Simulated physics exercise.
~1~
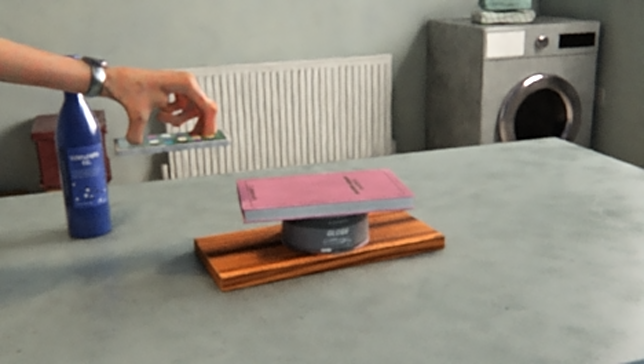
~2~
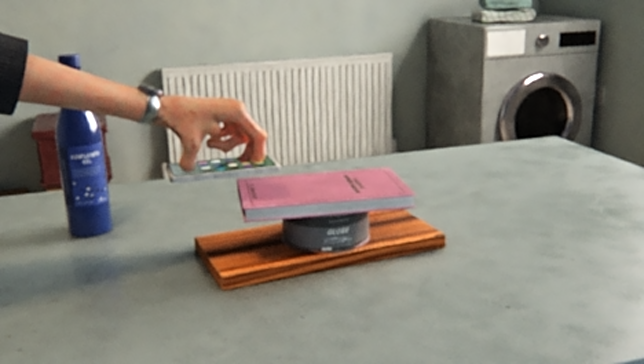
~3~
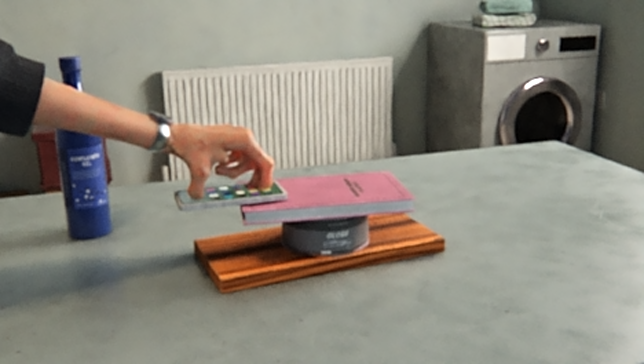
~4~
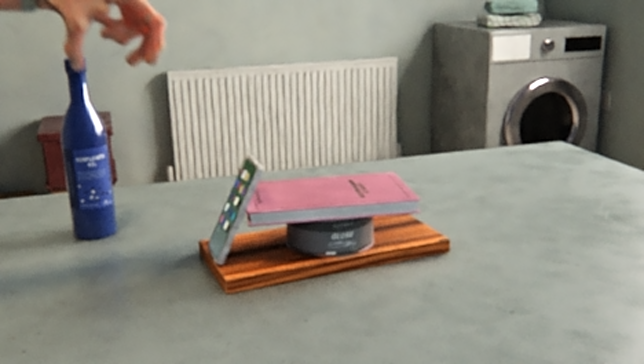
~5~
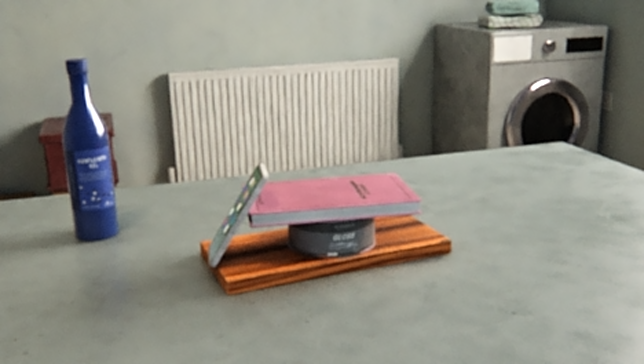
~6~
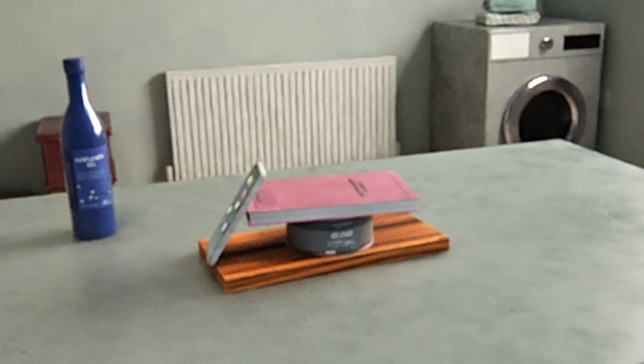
A hand carried a white phone in from the left and set it against the edge of a pink book resting on a grey tub and wooden board, then let go; the phone tipped and ended leaning steeply against the book, while everything else stayed put.
